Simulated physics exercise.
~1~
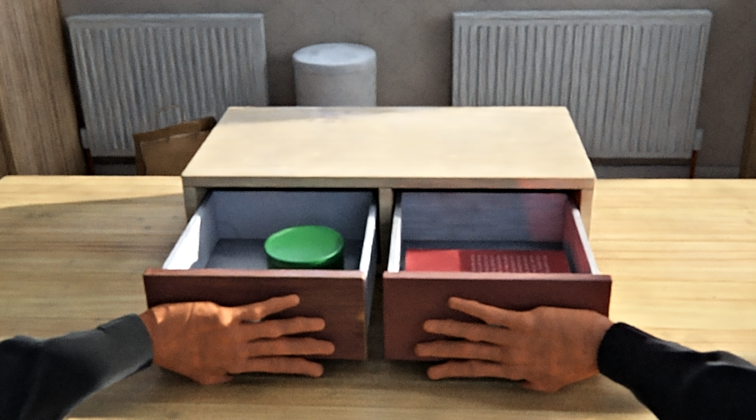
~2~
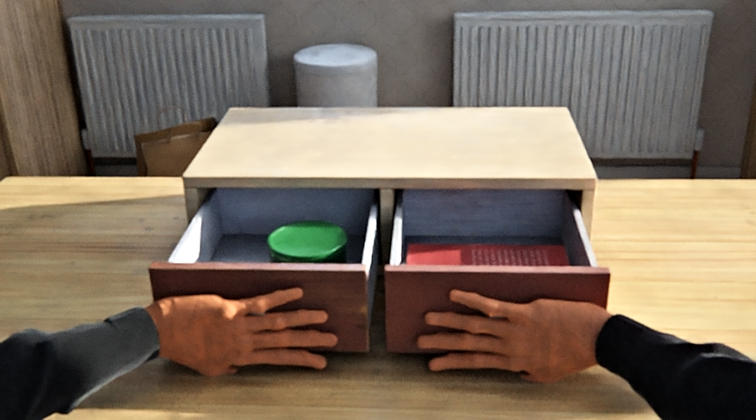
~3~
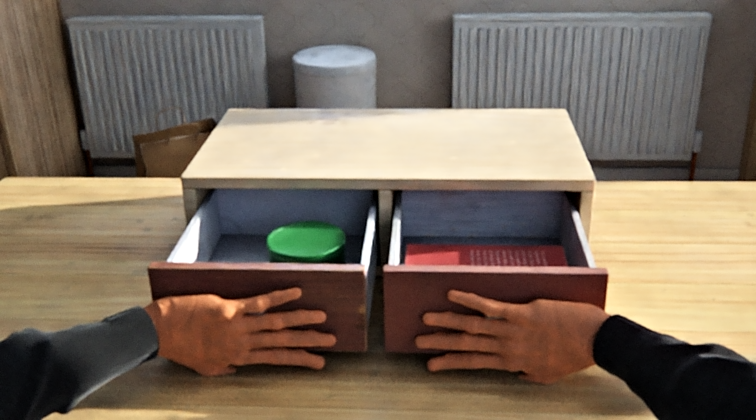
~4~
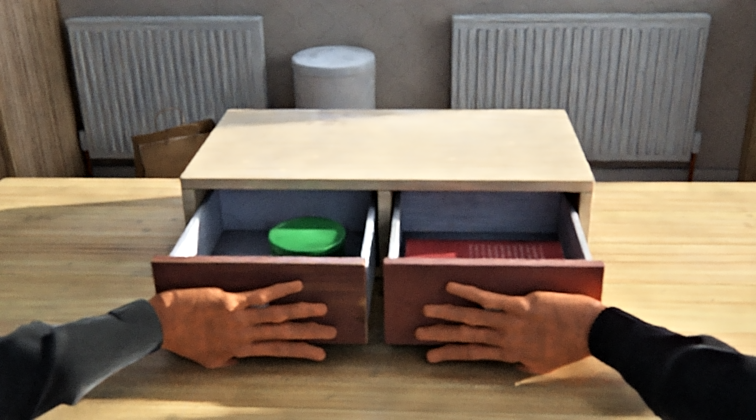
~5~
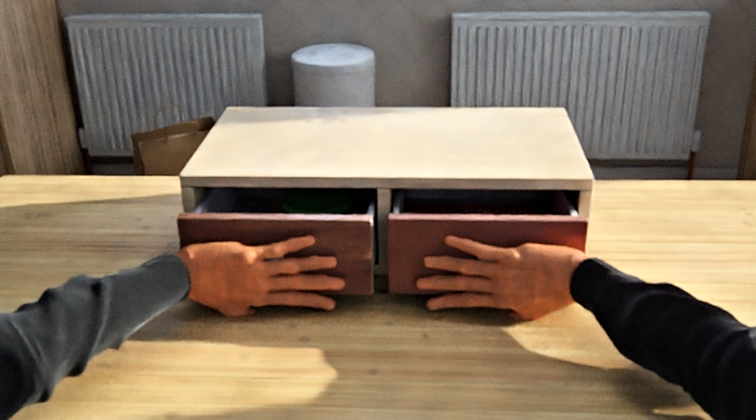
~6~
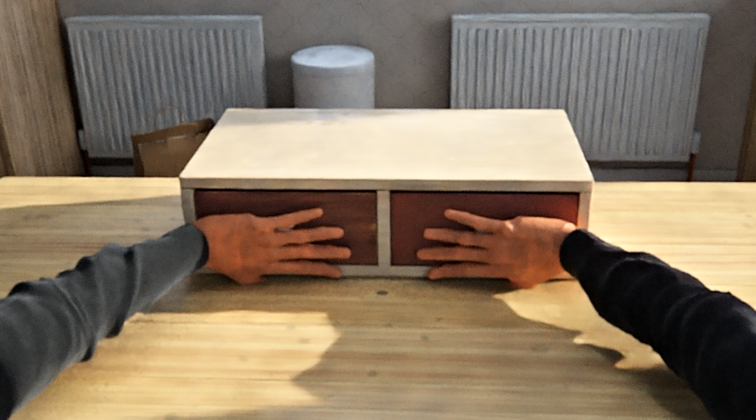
In this clip, two hands rest against the reddish-brown fronts of two open drawers, the left holding a green tub and the right a red book. The hands push both drawers into the pale wooden chest together until they shut flush, hiding the contents.
